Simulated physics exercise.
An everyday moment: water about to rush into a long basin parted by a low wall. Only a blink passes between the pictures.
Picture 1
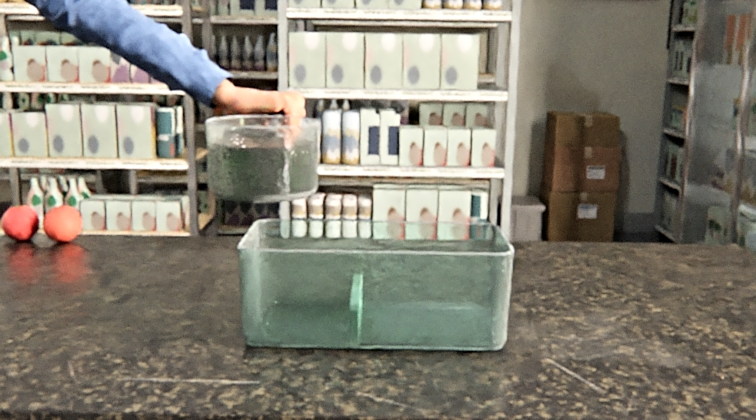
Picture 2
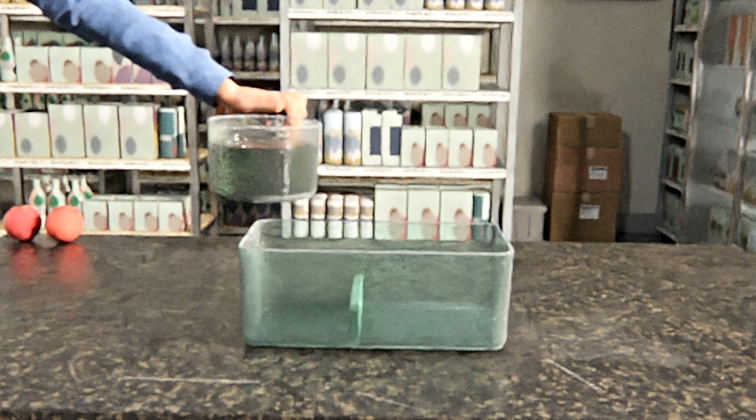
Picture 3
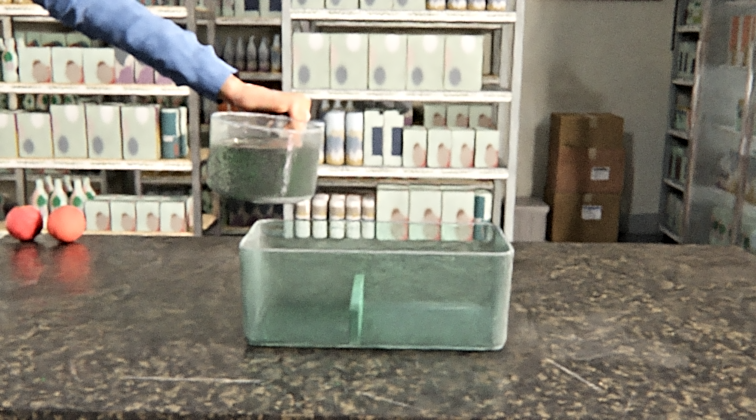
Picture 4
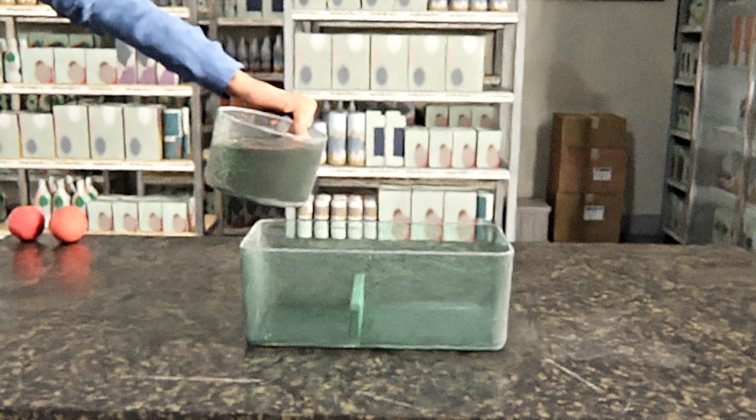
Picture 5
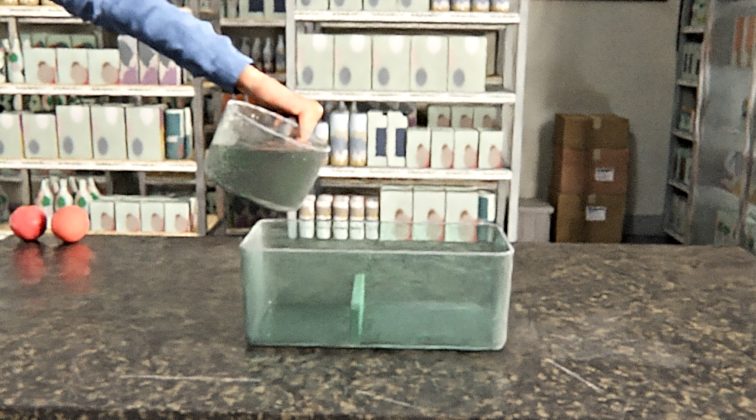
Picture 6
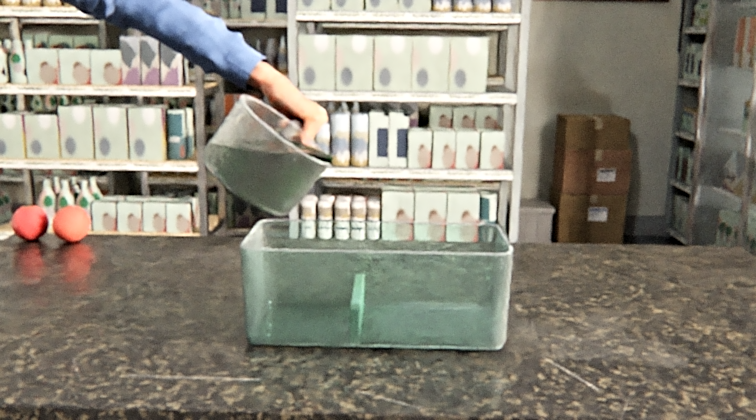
We see a blue-sleeved arm holding a clear round container of water above a long, greenish glass basin with a low divider on a dark speckled counter; the hand gradually tilts the container to the right.
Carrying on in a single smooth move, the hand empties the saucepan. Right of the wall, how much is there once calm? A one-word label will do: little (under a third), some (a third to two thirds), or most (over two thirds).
Some.
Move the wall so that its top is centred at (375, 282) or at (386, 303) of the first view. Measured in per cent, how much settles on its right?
5 % and 20 %, roughly.
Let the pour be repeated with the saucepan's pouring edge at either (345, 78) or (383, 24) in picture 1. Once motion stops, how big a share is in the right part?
About 90 and 85 per cent.
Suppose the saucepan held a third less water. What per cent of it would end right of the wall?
Roughly 20 percent.
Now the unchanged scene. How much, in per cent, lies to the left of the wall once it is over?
Roughly 55 %.
A moment on, the tilt is 96° and 41 per cent is still to pour, 12 is left of the wall and 19 right of it.
Next, the tilt is 101° and 12 per cent is still to pour, 37 is left of the wall and 46 right of it.
Then the tilt is 101° and 3 per cent is still to pour, 48 is left of the wall and 46 right of it.
Later the tilt is 101° and 0 per cent is still to pour, 53 is left of the wall and 46 right of it.
In the end 53 per cent lies left of the wall, 46 right of it and 1 outside.
